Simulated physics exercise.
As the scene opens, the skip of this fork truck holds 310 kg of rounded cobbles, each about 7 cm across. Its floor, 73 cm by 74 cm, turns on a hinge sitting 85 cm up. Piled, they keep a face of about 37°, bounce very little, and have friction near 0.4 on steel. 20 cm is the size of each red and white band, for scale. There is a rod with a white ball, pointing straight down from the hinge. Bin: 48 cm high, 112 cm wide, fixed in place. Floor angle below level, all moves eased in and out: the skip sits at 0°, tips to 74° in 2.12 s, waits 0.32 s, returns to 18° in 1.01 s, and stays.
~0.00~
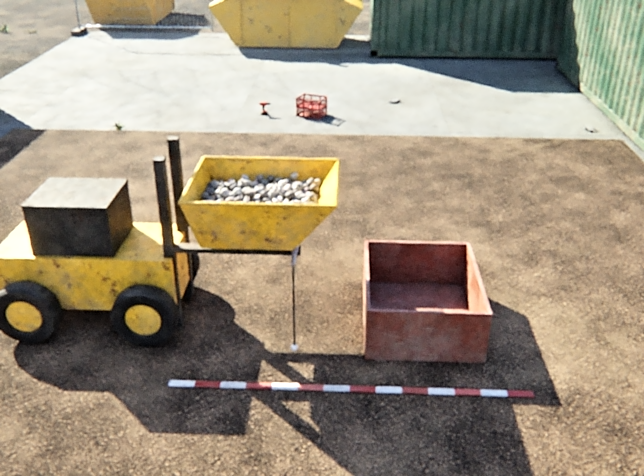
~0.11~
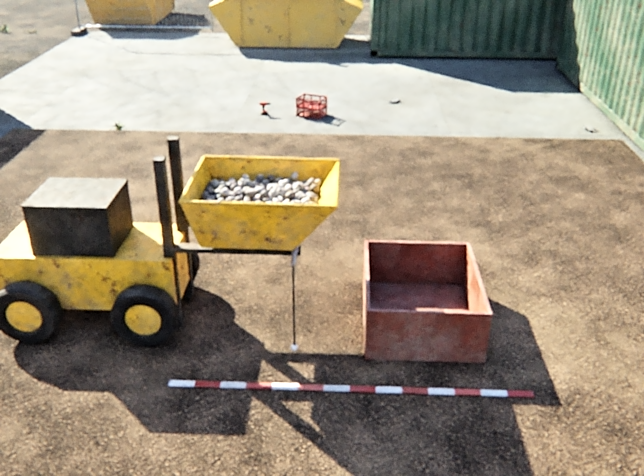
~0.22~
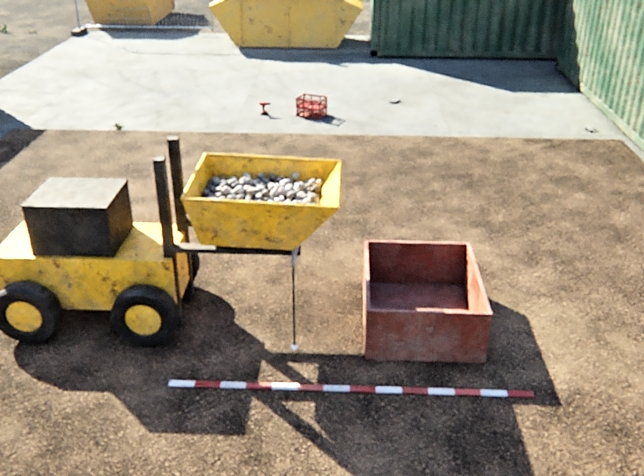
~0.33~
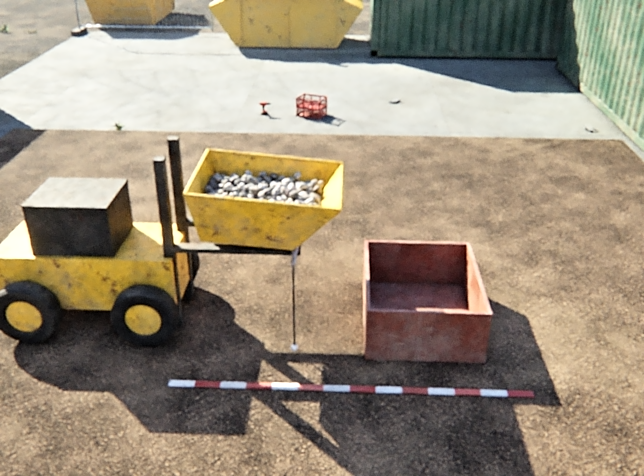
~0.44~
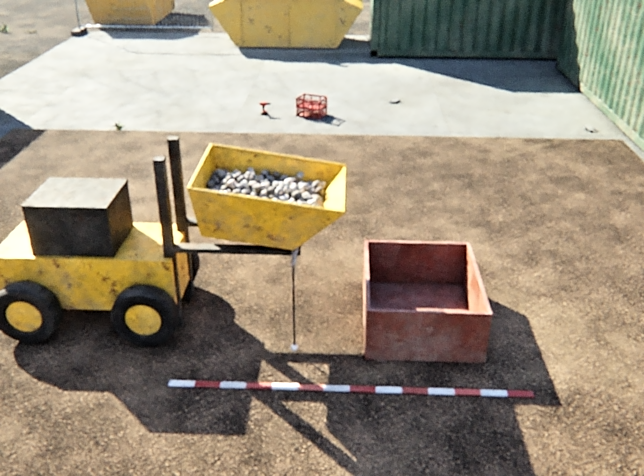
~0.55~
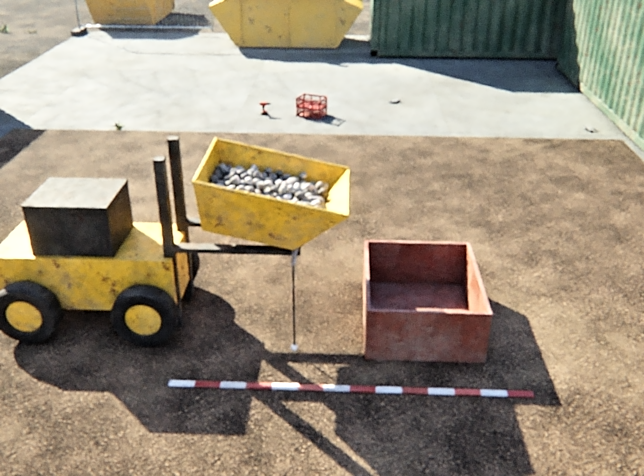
In a sunlit yard, a yellow skip of stones on a forklift slowly tilts right.
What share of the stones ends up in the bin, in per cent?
About 90 per cent.
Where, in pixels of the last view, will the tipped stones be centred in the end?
Their middle ends up near (415, 307).
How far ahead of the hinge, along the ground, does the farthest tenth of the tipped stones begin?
I'd put it at about 140 cm.
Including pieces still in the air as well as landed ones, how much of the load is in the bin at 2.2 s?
Something like 45 in a hundred.
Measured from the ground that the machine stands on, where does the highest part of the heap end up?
Top of heap: Approx. 32 cm above the machine's ground.
After 1.6 s the floor is at 62°; 100 % in the skip; the foremost stones are at (369, 244).
After 2.2 s the floor is at 74°; 51 % in the skip, 47 % in the bin, 1 % beside or beyond the bin; the foremost stones are at (455, 318).
After 3.9 s the floor is at 18°; 6 % in the skip, 1 % short of the bin, 92 % in the bin, 1 % beside or beyond the bin; the foremost stones are at (475, 326).
After 6.2 s the floor is at 18°; 6 % in the skip, 1 % short of the bin, 92 % in the bin, 1 % beside or beyond the bin; the foremost stones are at (474, 322).
